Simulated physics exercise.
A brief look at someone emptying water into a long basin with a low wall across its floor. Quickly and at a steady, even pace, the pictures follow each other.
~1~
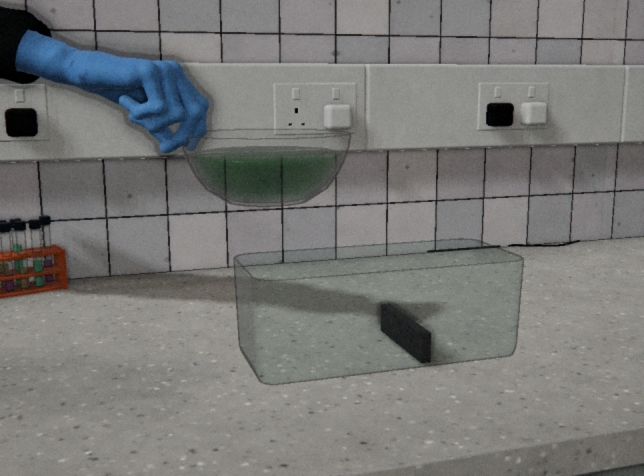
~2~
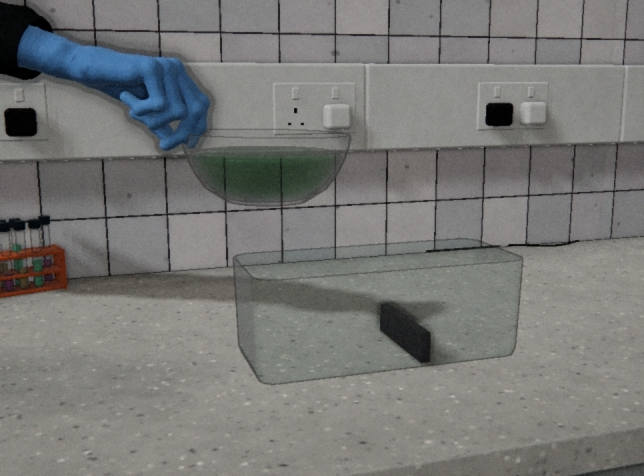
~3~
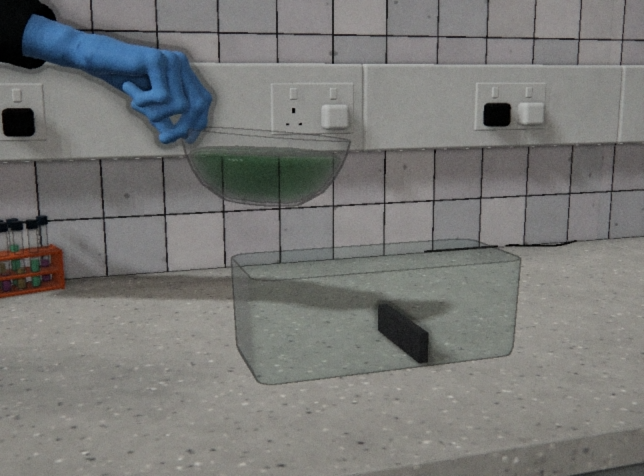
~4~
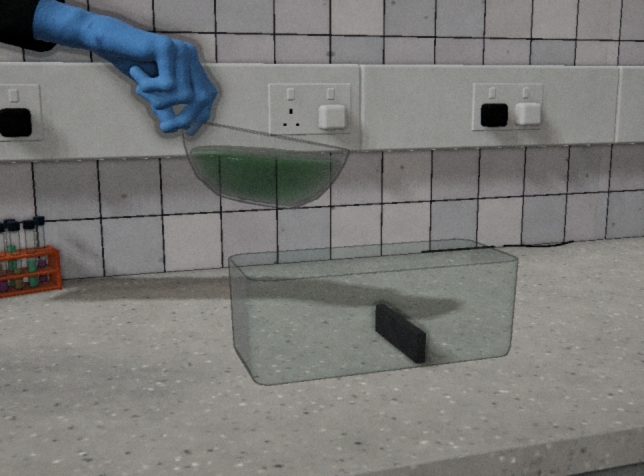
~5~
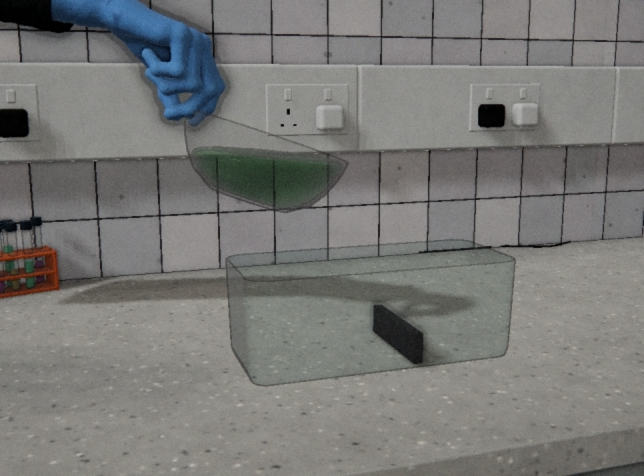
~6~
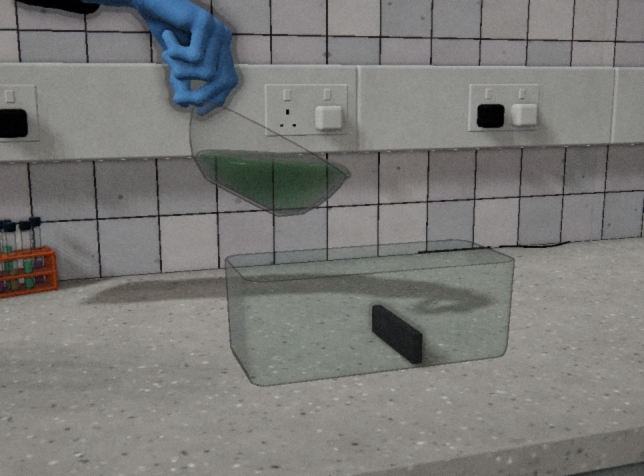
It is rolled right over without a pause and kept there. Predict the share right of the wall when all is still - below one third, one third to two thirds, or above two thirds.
The quantity right of the wall will come in below one third.
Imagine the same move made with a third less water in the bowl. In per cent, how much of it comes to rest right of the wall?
About 10 percent.
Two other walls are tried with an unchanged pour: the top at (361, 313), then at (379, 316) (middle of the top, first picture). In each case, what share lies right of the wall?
First some 65, then 45 per cent.
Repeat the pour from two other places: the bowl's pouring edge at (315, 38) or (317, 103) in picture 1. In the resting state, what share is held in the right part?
In order, some 15 and 20 percent.
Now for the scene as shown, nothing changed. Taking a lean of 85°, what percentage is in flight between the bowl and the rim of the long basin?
That comes to near 25 percent.
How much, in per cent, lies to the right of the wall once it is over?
Close to 25 in a hundred.
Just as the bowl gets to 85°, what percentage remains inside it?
I'd put it at some 15 in a hundred.
A moment on, the bowl is tipped on its side and 15 per cent is still to pour, 46 is left of the wall and 11 right of it.
Next, the bowl is tipped on its side and 0 per cent is still to pour, 68 is left of the wall and 18 right of it.
Then the bowl is tipped on its side and 0 per cent is still to pour, 66 is left of the wall and 23 right of it.
Later the bowl is tipped on its side and 0 per cent is still to pour, 65 is left of the wall and 24 right of it.
At rest 65 per cent lies left of the wall, 24 right of it and 11 outside.
